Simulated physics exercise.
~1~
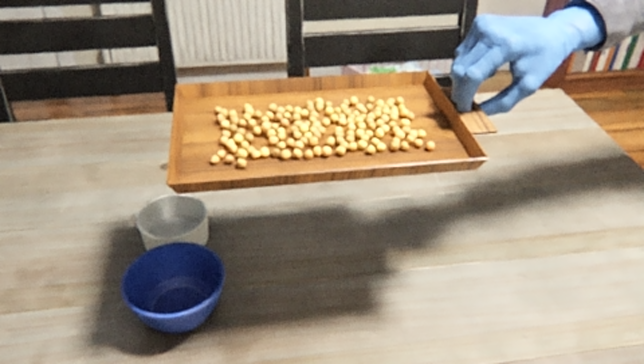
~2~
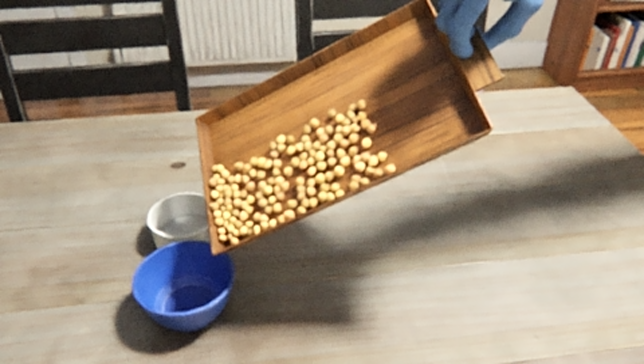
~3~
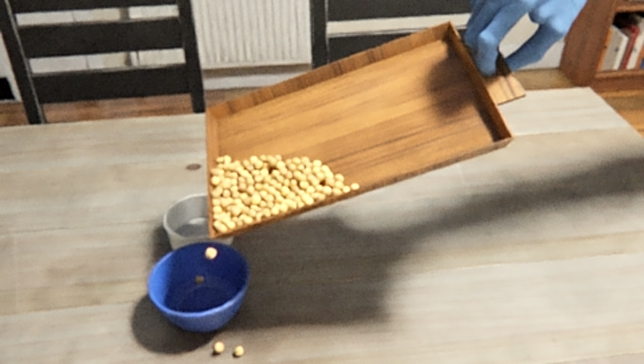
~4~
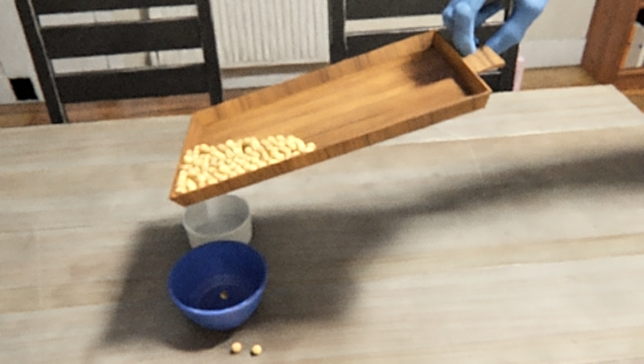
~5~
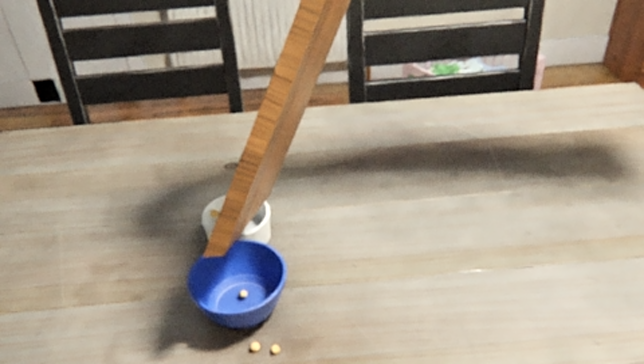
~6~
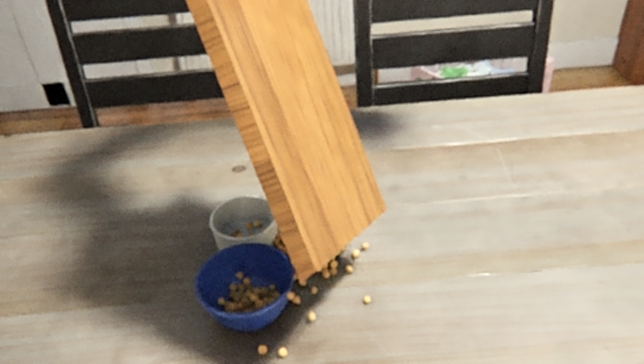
A gloved hand tips chickpeas from a wooden tray, some landing in bowls, others scattering outside.
